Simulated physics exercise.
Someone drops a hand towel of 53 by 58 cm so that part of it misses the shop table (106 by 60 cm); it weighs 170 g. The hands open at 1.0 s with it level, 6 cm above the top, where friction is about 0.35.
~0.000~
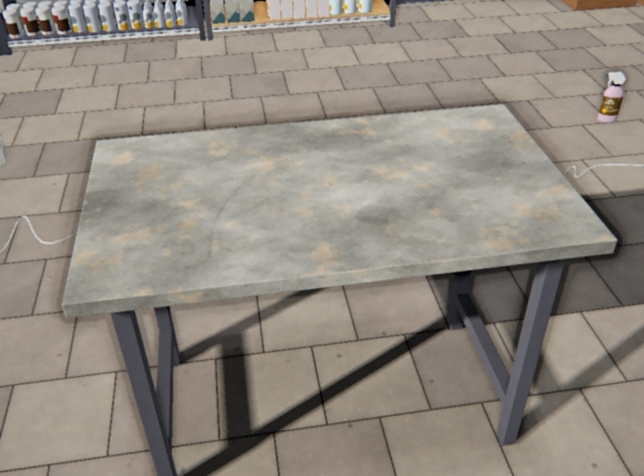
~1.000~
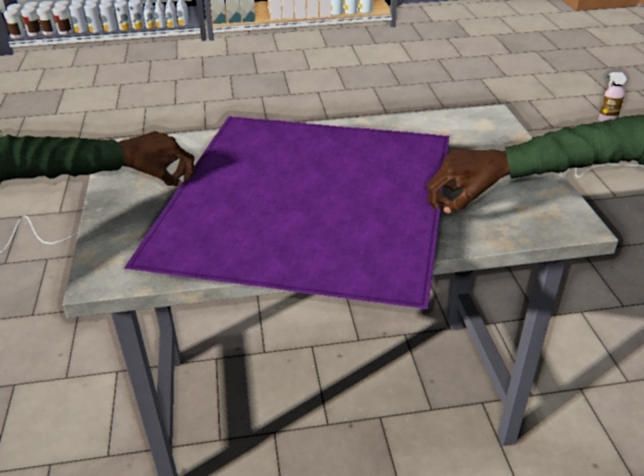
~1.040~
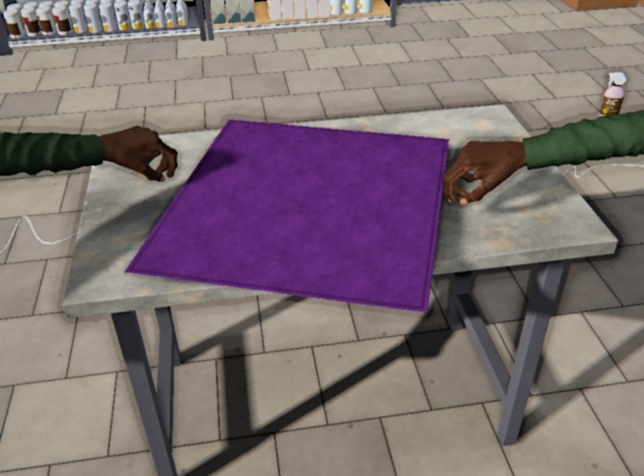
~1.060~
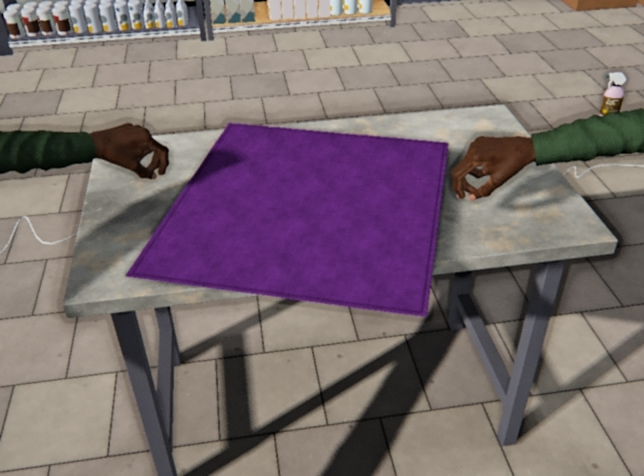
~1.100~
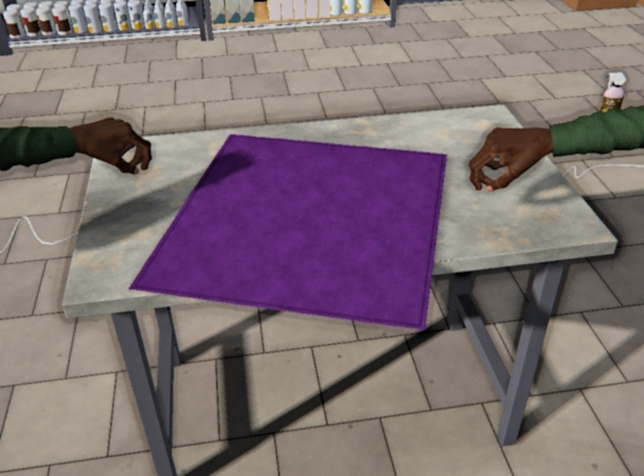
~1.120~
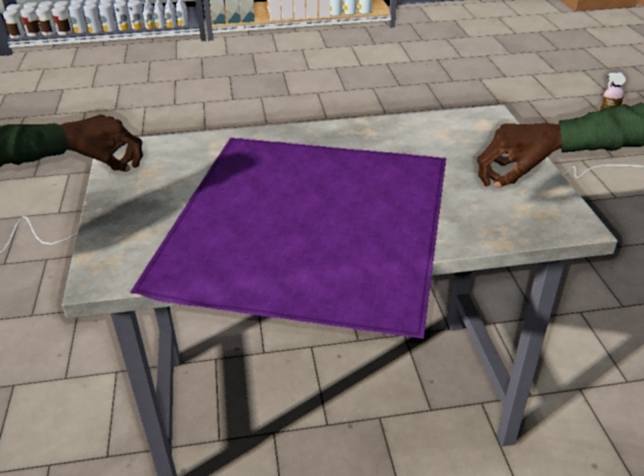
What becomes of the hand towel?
The hand towel keeps to the top.
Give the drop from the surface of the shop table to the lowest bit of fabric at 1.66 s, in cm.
About 12 cm.
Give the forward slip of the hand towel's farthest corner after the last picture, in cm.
About 0 cm.
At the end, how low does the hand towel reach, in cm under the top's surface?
About 18 cm.
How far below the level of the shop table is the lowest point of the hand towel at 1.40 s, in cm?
Some 8 cm.
By 1.4 s, 80 % of the hand towel is still over the top.
By 1.7 s, 80 % of the hand towel is still over the top.
By 1.9 s, 80 % of the hand towel is still over the top.
By 2.2 s, 80 % of the hand towel is still over the top.
By 4.4 s, 80 % of the hand towel is still over the top.
